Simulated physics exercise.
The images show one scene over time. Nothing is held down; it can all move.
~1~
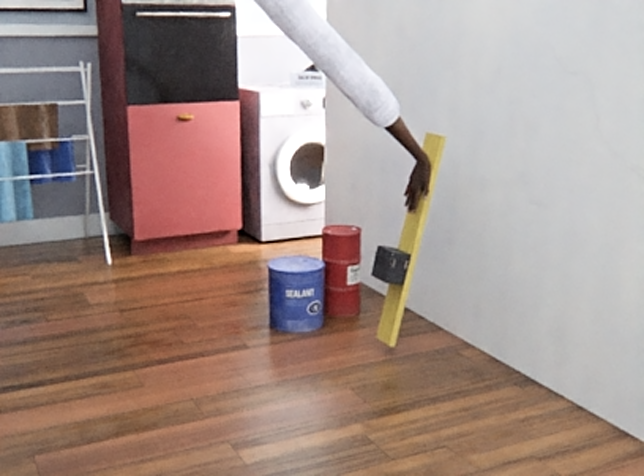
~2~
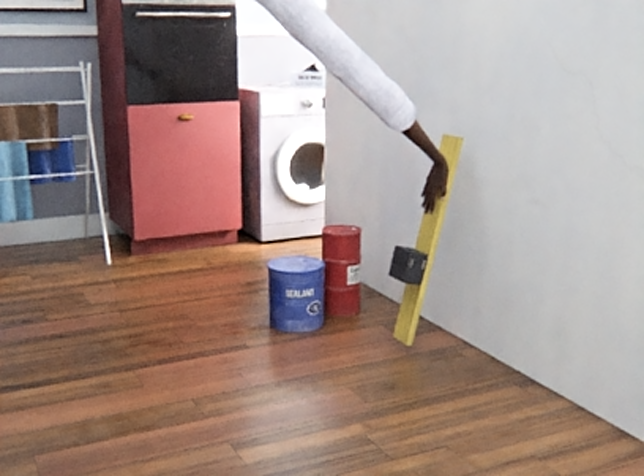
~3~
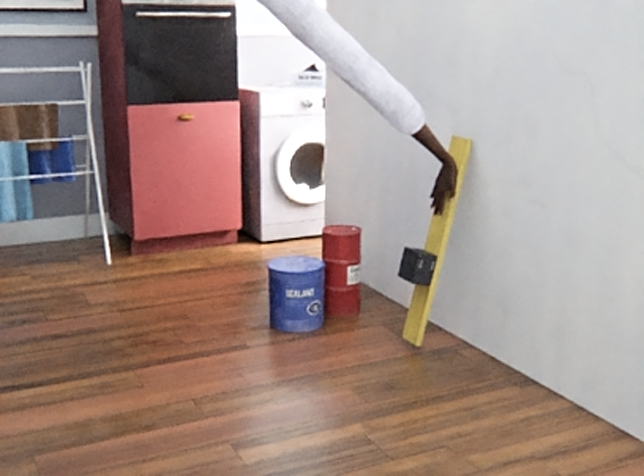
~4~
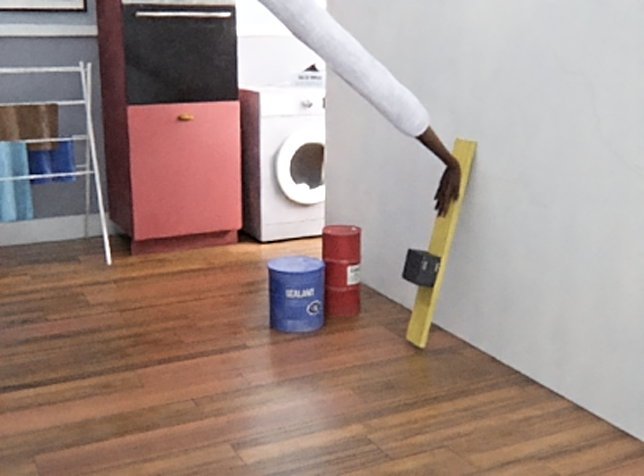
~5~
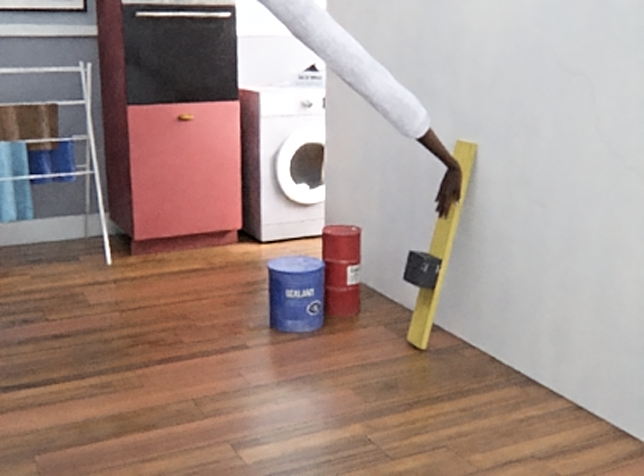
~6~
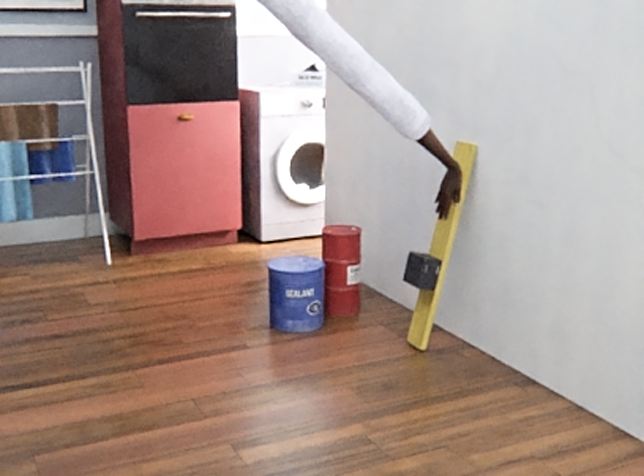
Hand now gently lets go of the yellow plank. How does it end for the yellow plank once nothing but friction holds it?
It will stand firm.
Then, 0.20 s later than the last frame, all is still.
Then, 0.50 s later than the last frame, yellow plank resting near (441, 246).
When it is over, all 3 as before. End places, in pixels of the last picture, yellow plank near (441, 246). The plank remains leaning.
